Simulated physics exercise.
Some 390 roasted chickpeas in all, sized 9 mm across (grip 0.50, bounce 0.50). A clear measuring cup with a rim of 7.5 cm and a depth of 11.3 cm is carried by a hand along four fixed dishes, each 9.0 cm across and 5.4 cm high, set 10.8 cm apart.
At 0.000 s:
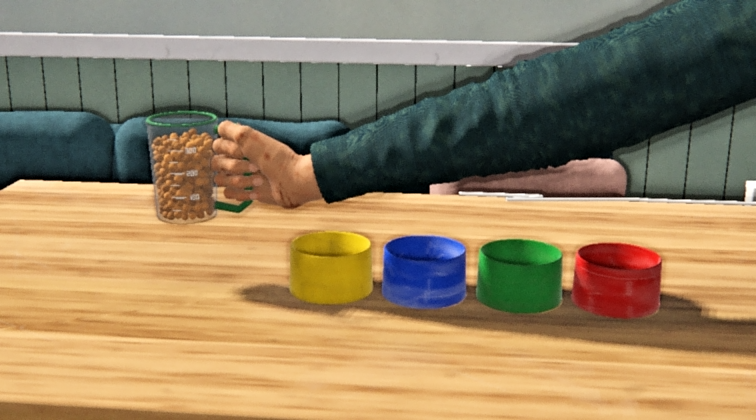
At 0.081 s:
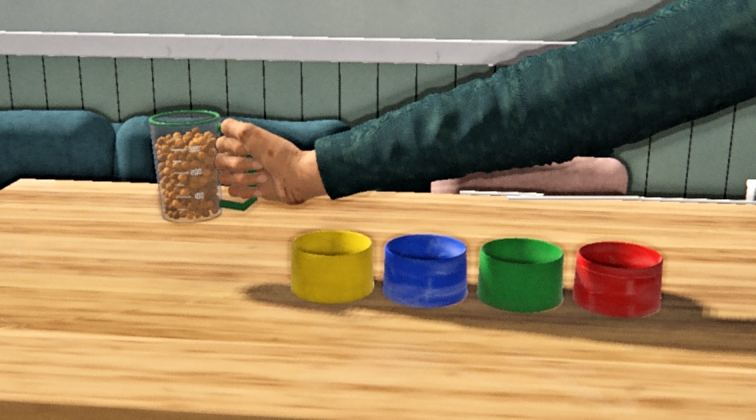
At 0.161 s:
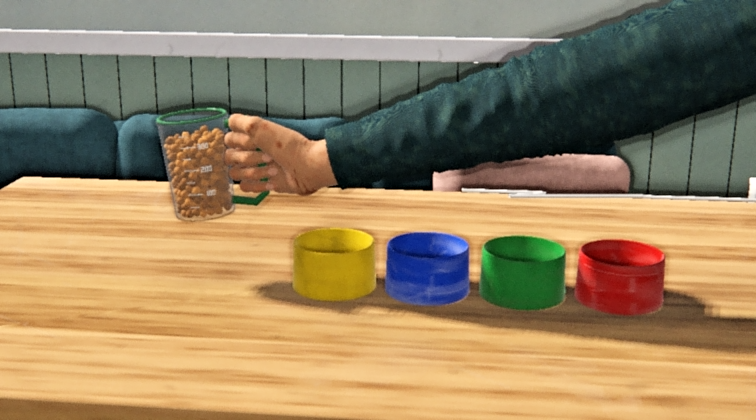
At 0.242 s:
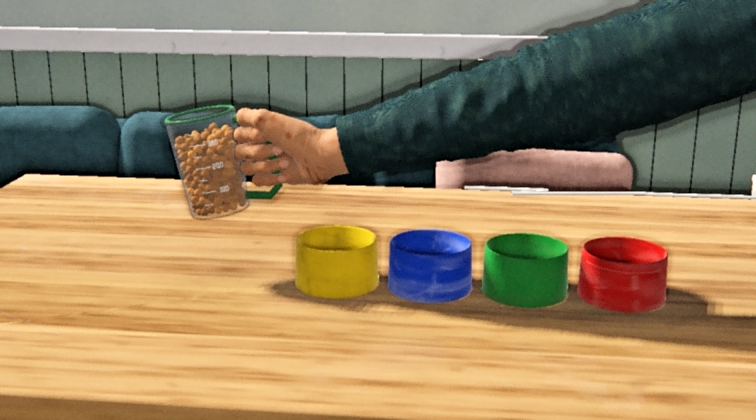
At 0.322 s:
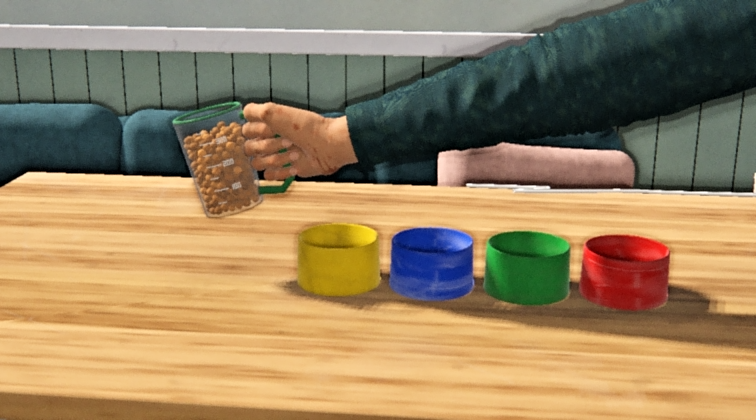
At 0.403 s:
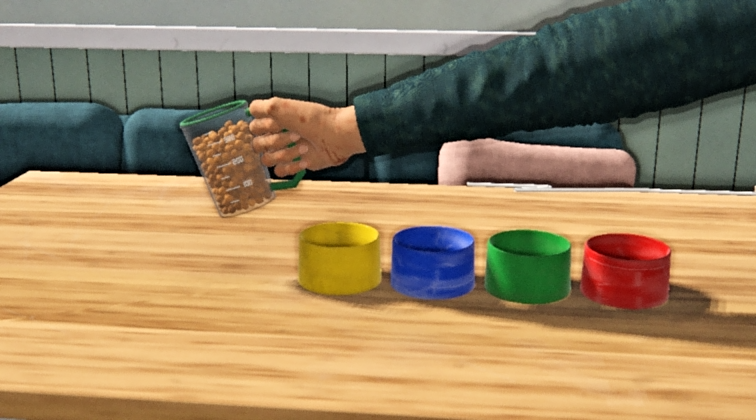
On a wooden table behind a row of yellow, blue, green and red dishes, a hand in a dark green sleeve moved a clear cup of roasted chickpeas slightly right while gradually tilting it.
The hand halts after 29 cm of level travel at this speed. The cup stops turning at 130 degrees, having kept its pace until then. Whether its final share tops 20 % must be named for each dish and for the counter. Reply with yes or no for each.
Red: No, blue: Yes, green: No, yellow: Yes, counter: Yes.
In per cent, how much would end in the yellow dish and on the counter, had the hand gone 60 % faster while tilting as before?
Yellow: 20; counter: 40.
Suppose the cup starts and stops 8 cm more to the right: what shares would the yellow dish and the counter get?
In that case the yellow dish gets 0 and the counter 30.
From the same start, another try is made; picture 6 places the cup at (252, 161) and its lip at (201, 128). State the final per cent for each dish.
Red 0; blue 50; green 0; yellow 10.
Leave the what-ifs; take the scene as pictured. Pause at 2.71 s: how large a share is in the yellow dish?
Close to 30 percent of the load.
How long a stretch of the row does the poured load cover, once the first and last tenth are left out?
Length: About 12 cm.
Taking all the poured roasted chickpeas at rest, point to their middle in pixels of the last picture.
About (390, 271).
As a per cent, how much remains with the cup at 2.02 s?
Roughly 90 percent.
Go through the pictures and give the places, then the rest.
The first picture shows cup at (185, 168), tilt 0 degrees, lip at (150, 118), moved 0.0 cm; middle of the pieces at (182, 175); yellow dish at (331, 245); blue dish at (425, 248); green dish at (521, 252); red dish at (619, 256).
The second picture shows cup at (189, 167), tilt 1 degrees, lip at (152, 118), moved 0.4 cm; middle of the pieces at (186, 174).
The third picture shows cup at (199, 165), tilt 5 degrees, lip at (160, 119), moved 1.3 cm; middle of the pieces at (197, 172).
The fourth picture shows cup at (210, 163), tilt 10 degrees, lip at (168, 119), moved 2.3 cm; middle of the pieces at (209, 170).
The fifth picture shows cup at (221, 161), tilt 14 degrees, lip at (176, 120), moved 3.4 cm; middle of the pieces at (220, 168).
The sixth picture shows cup at (231, 160), tilt 18 degrees, lip at (183, 123), moved 4.4 cm; middle of the pieces at (230, 167); yellow dish at (339, 235); blue dish at (433, 239); green dish at (529, 243); red dish at (628, 247). The cup turns about 55 degrees a second and travels 13 cm a second.
Then, at 1.37 s, tilt 70 degrees; cup holds 100 %.
Then, at 2.02 s, tilt 104 degrees; cup holds 90 %, yellow 5 %.
After 2.71 s, tilt 130 degrees; cup holds 0 %, blue 40 %, yellow 30 %.
At rest (3.2 s), red 0 %, blue 40 %, green 0 %, yellow 30 %, counter 30 %.
